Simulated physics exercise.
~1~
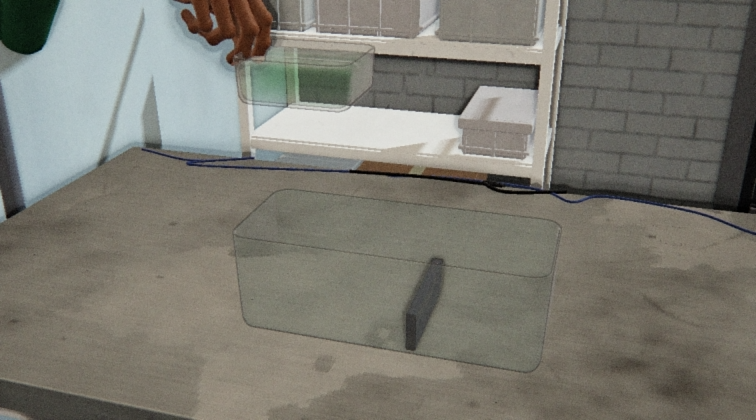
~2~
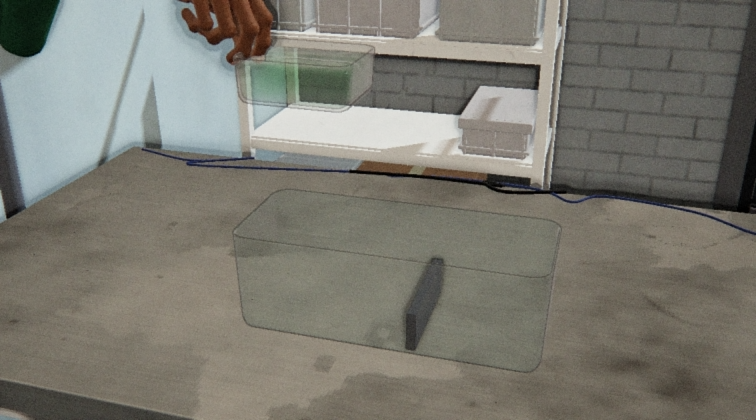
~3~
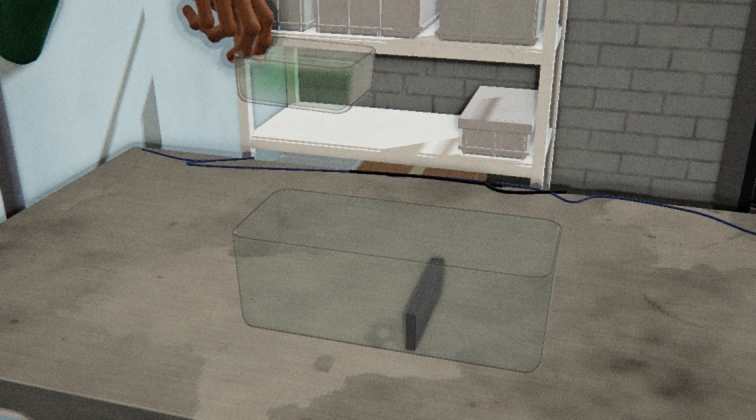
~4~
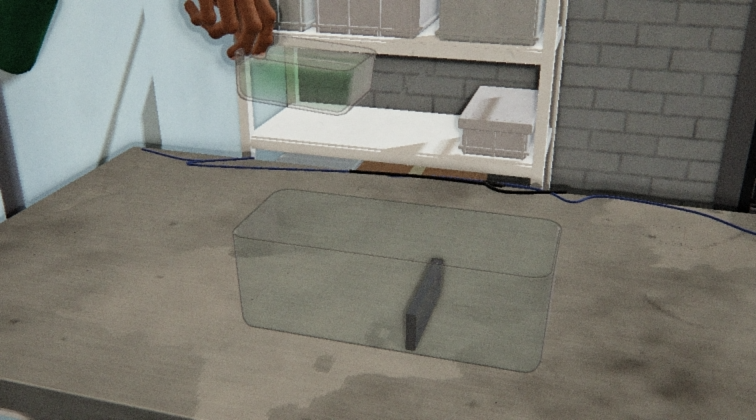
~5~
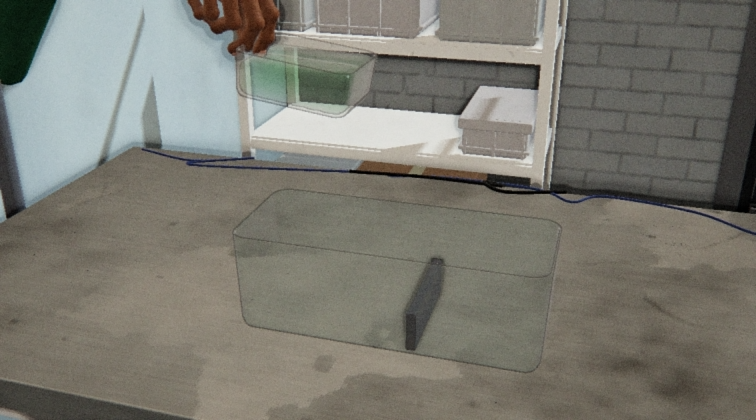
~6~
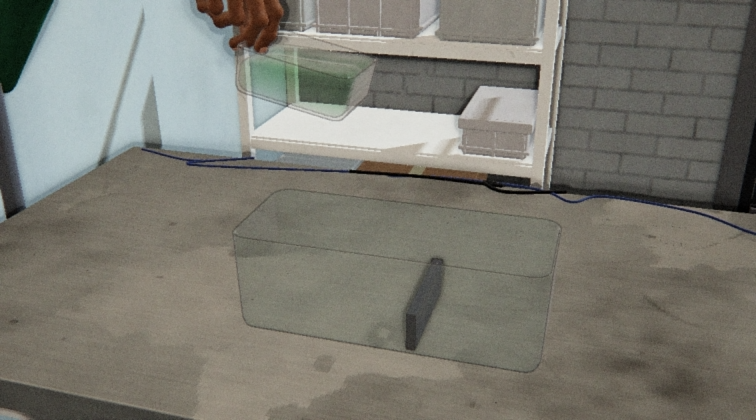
On a stained tabletop in front of white shelves, a long clear basin with a low dark wall inside sat still while a brown hand above slowly tilted a smaller clear container down to the right.
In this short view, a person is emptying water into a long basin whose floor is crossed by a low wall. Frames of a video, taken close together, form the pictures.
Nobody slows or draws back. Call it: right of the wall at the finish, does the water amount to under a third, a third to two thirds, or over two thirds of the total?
A third to two thirds of the total.
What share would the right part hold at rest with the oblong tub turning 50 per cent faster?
Around 35 in a hundred.
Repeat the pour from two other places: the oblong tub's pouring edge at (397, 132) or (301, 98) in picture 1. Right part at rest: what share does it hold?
70 and 5 per cent.
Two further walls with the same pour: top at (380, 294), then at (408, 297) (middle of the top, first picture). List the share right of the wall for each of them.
In order, near 75 and 65 in a hundred.
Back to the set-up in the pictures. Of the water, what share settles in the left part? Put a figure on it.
Around 45 %.
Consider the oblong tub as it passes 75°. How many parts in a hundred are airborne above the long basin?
Somewhere around 60 per cent of it.
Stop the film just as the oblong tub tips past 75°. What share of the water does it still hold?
About 20 % remains.
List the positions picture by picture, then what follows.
Tilt 0°; pouring edge (363, 58); surface from (256, 55) to (363, 62); the long basin's rim runs from (255, 212) to (557, 250); the wall's top is at (425, 287), in the first frame.
Tilt 1°; pouring edge (363, 58); surface from (256, 54) to (363, 62), in the second frame.
Tilt 2°; pouring edge (363, 60); surface from (256, 54) to (363, 63), in the third frame.
Tilt 4°; pouring edge (364, 62); surface from (258, 53) to (364, 64), in the fourth frame.
Tilt 8°; pouring edge (365, 66); surface from (257, 52) to (364, 65), in the fifth frame.
Tilt 12°; pouring edge (366, 71); surface from (258, 52) to (366, 66), in the sixth frame.
A moment on, the oblong tub is tipped on its side and 22 per cent is still to pour, 7 is left of the wall and 11 right of it.
Next, the oblong tub is tipped right over and 3 per cent is still to pour, 38 is left of the wall and 51 right of it.
Then the oblong tub is tipped right over and 0 per cent is still to pour, 45 is left of the wall and 50 right of it.
Later the oblong tub is tipped right over and 0 per cent is still to pour, 45 is left of the wall and 50 right of it.
At rest 45 per cent lies left of the wall, 50 right of it and 4 outside.
